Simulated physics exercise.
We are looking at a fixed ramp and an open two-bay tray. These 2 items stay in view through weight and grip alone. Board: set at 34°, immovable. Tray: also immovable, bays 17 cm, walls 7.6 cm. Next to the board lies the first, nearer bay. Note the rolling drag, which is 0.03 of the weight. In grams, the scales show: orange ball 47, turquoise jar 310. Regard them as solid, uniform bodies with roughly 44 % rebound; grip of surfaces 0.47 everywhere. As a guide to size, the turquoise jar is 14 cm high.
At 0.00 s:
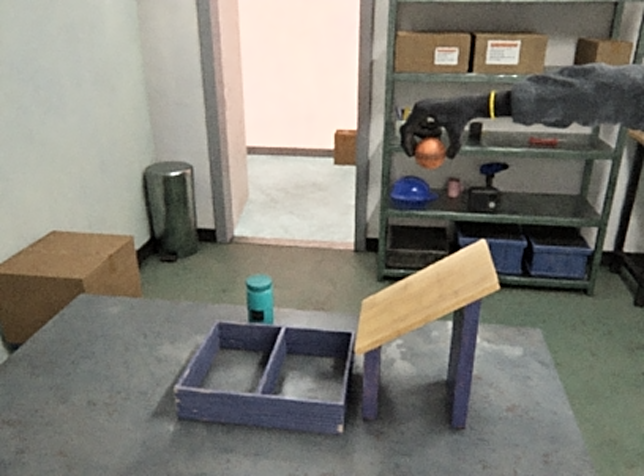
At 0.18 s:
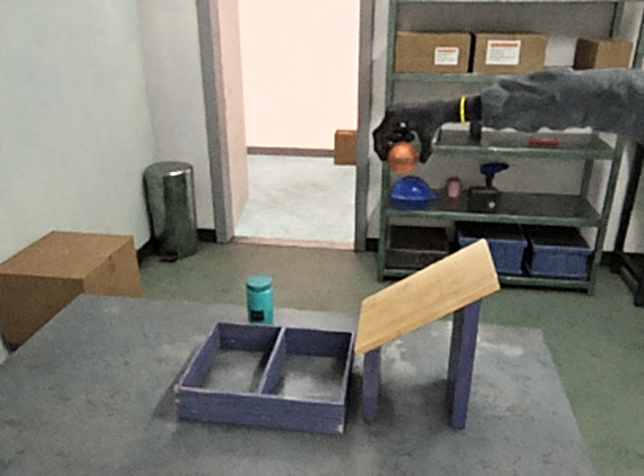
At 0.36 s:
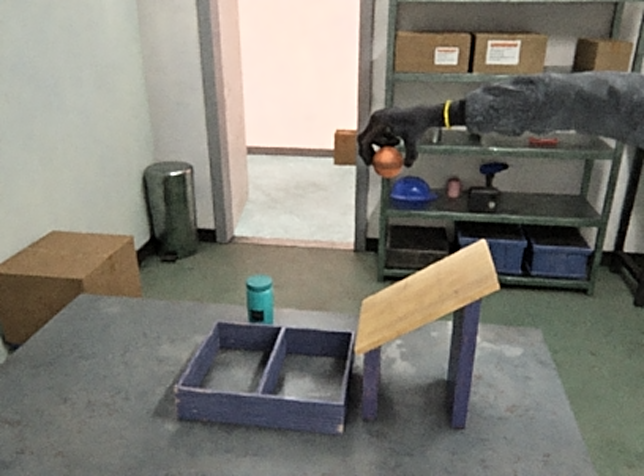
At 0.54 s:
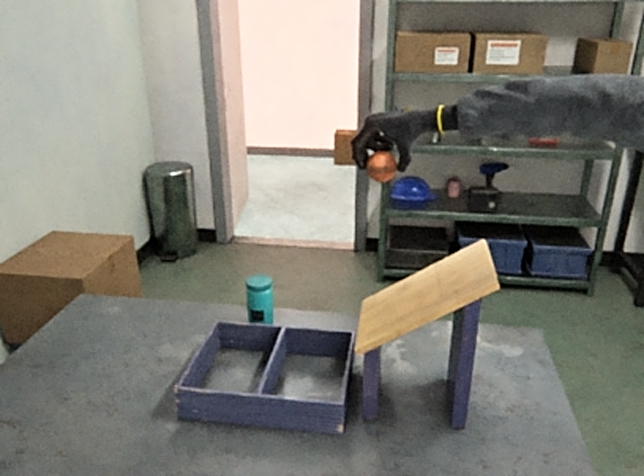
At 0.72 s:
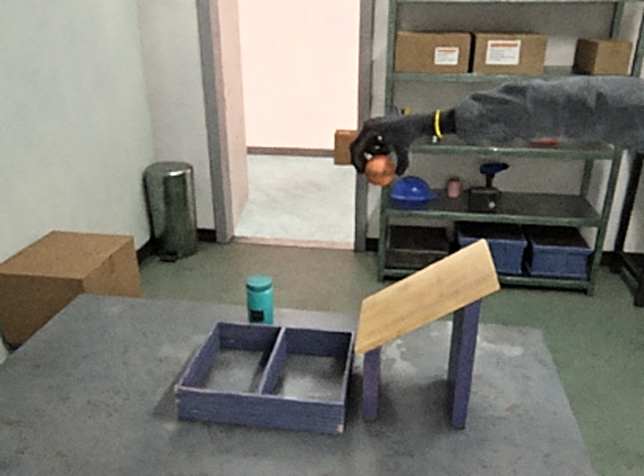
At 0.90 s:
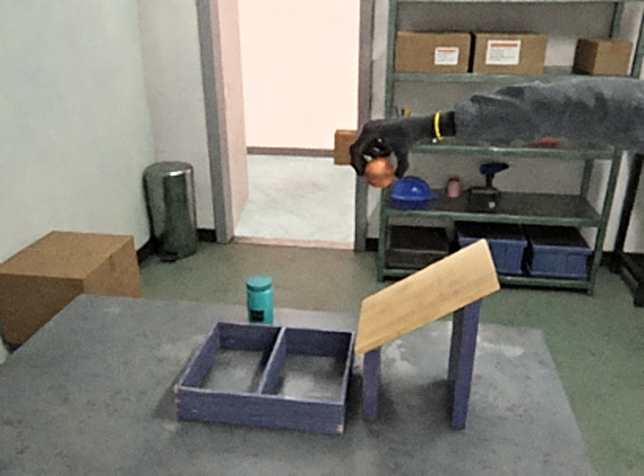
A dark-gloved hand on a grey-sleeved arm, reaching in from the right, carries an orange ball leftward and slightly down, then holds it nearly still above a sloping wooden board. The board rests on purple supports on a grey table, right of a two-bay purple tray and a turquoise jar. The fixed, slightly raised view shows a room with an open doorway, shelves, a bin and a cardboard box.
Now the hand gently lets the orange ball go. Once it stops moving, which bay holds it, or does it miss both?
It ends up in the farther bay.
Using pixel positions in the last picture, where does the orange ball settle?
It comes to rest near (255, 373).
Around 1.30 s, orange ball near (336, 303).
Around 1.50 s, it is in the farther bay; orange ball near (224, 365).
Finally (2.5 s), it is in the farther bay; turquoise jar still in place (within 4 cm). Final places as that camera would see them, orange ball near (255, 373).
